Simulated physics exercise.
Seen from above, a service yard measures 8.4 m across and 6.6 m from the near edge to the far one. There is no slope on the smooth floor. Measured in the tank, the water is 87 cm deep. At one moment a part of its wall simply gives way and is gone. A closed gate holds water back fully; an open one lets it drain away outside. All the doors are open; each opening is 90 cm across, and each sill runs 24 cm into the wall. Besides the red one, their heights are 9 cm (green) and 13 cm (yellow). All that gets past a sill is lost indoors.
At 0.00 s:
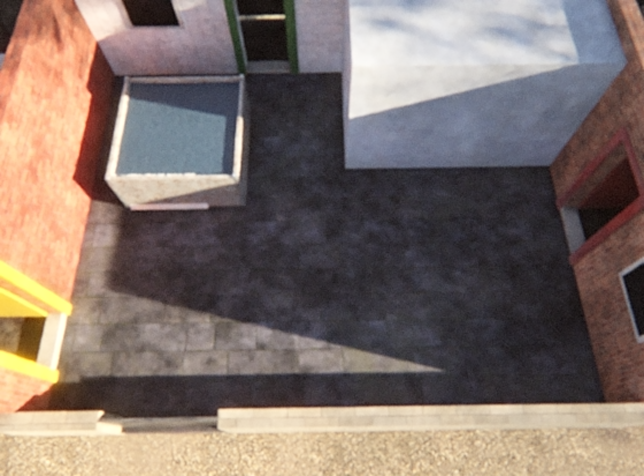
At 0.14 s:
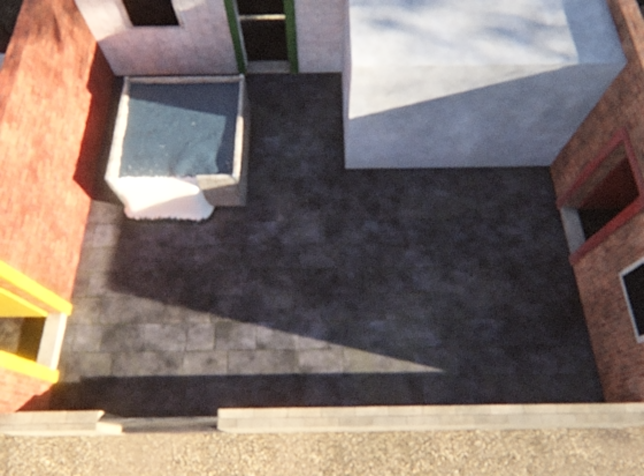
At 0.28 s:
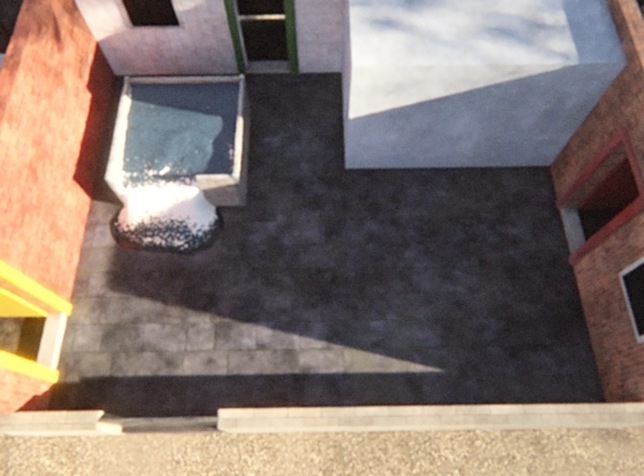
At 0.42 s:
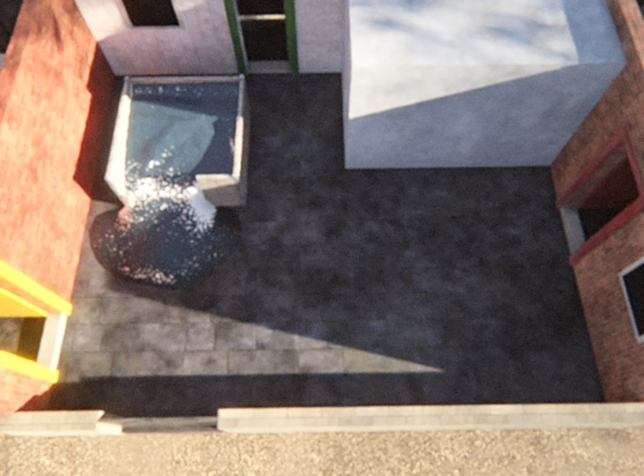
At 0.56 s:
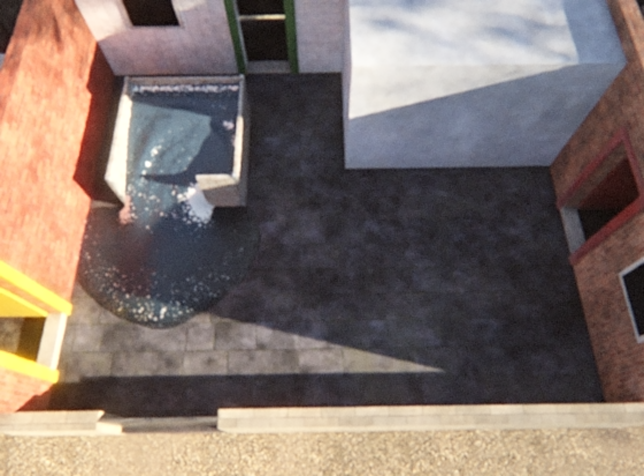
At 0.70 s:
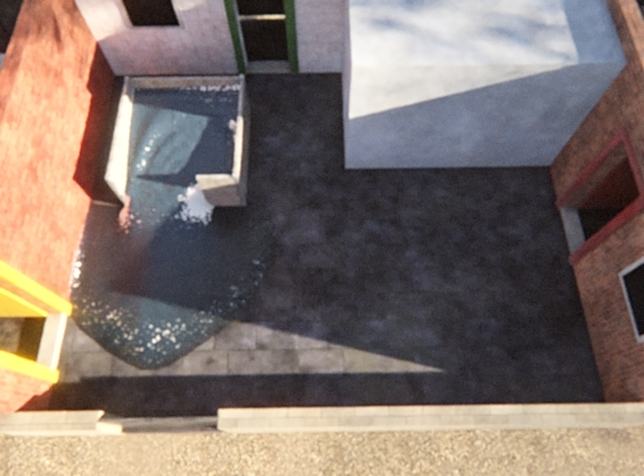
A walled yard seen from above, with water bursting through the front of a corner tank and spreading across the paved floor.
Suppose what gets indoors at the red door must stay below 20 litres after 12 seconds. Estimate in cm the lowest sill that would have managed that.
A height of about 13.5 cm would have managed it.
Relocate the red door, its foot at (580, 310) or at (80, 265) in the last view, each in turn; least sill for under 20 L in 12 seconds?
Roughly 15 cm for the first and 22 cm for the second.
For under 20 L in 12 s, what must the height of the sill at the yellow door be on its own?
At yellow, about 28 cm.
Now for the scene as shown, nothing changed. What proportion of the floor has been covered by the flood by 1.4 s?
Wet: Close to 30 %.
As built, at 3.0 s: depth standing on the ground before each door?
In cm: Green 0, yellow 28, red 0.
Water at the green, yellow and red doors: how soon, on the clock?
Front times - green: 10.0 s, yellow: 0.8 s, red: 4.5 s.
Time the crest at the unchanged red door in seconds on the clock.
Peak: Close to 8.0 s.
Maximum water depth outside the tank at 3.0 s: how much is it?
Close to 36 centimetres.
After 1.4 s water covers 30 % of the floor, deepest (62 cm) near (47, 417); it has not reached the red door.
After 3.0 s water covers 40 % of the floor, deepest (36 cm) near (57, 368); it has not reached the red door.
After 12.0 s water covers 95 % of the floor, deepest (14 cm) near (252, 185); 11 cm at the red door, 34 litres in over its 12 cm sill.
At the red door as built, the water arrived by 4.6 s and peaked near 18 cm at 7.8 s.
With a sill of 11.5 cm, 40 litres would have come in within the 12 s; with 15.5 cm, 7 litres. So under 20 litres takes about 13.5 cm.
